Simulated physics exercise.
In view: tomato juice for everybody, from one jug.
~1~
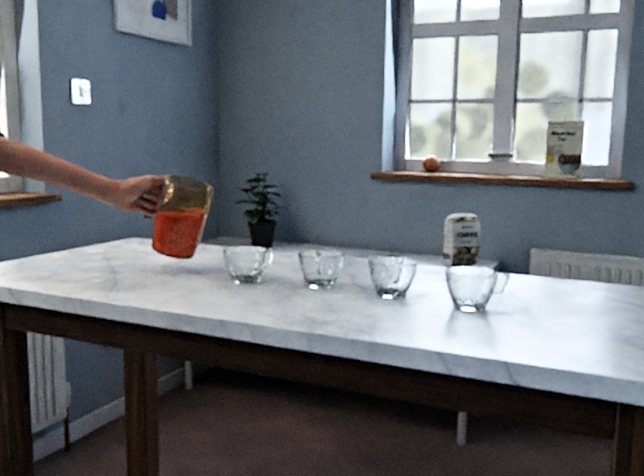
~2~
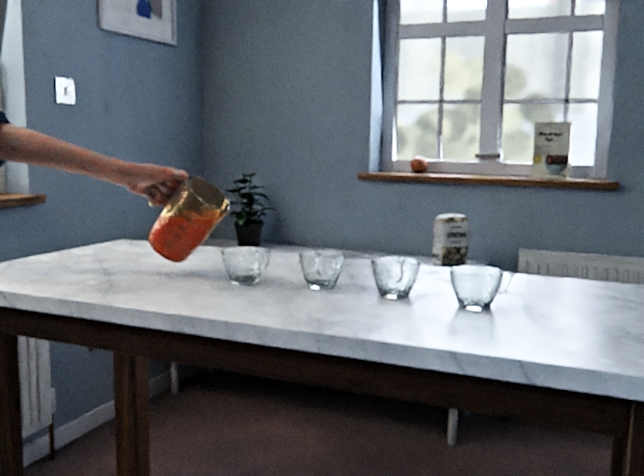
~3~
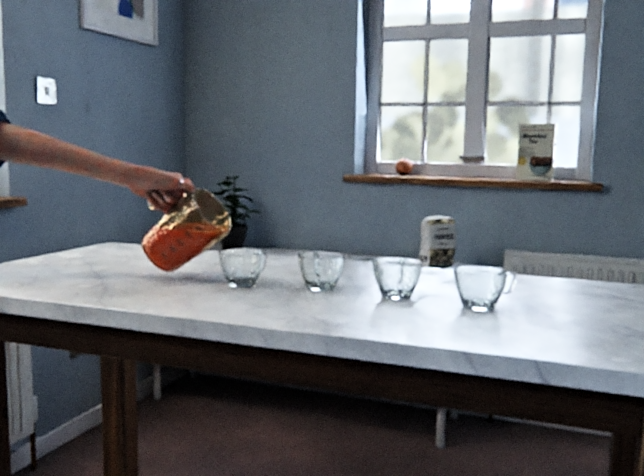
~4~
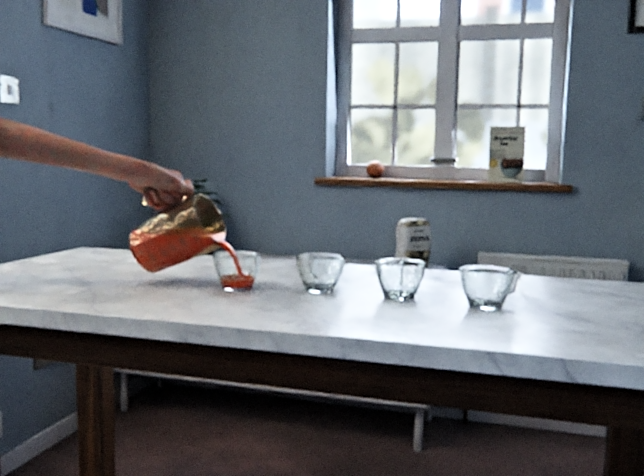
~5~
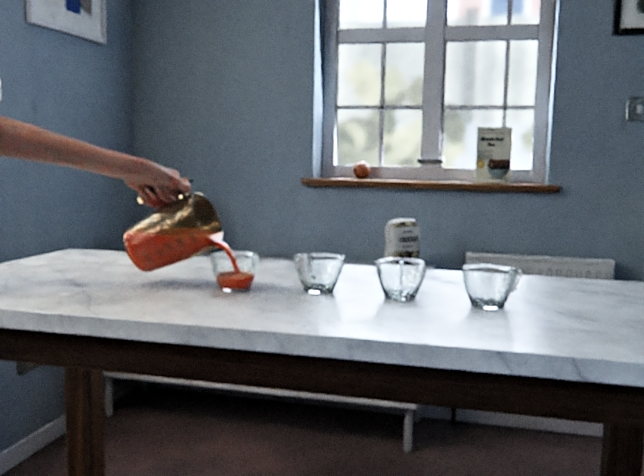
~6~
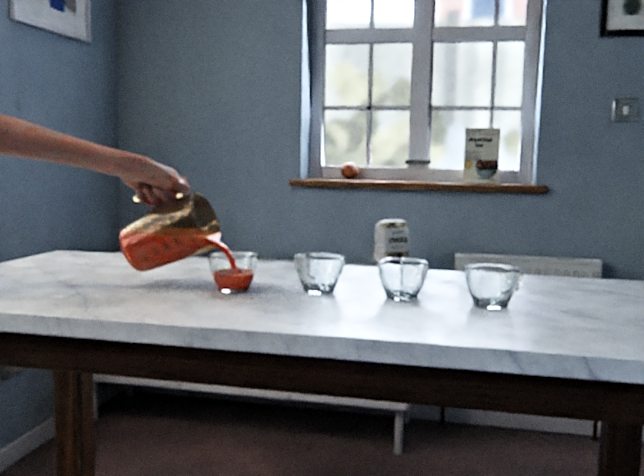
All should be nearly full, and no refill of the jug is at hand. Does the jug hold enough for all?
It falls short.
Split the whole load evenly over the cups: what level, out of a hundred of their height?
Some 70 per cent.
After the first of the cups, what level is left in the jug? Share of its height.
Near 40 in a hundred.
Soon after, the first is about two thirds full.
Later, the first is done and the jug has about two thirds of its load.
In the end, the jug is empty with two filled and the next at about three quarters of a serving.
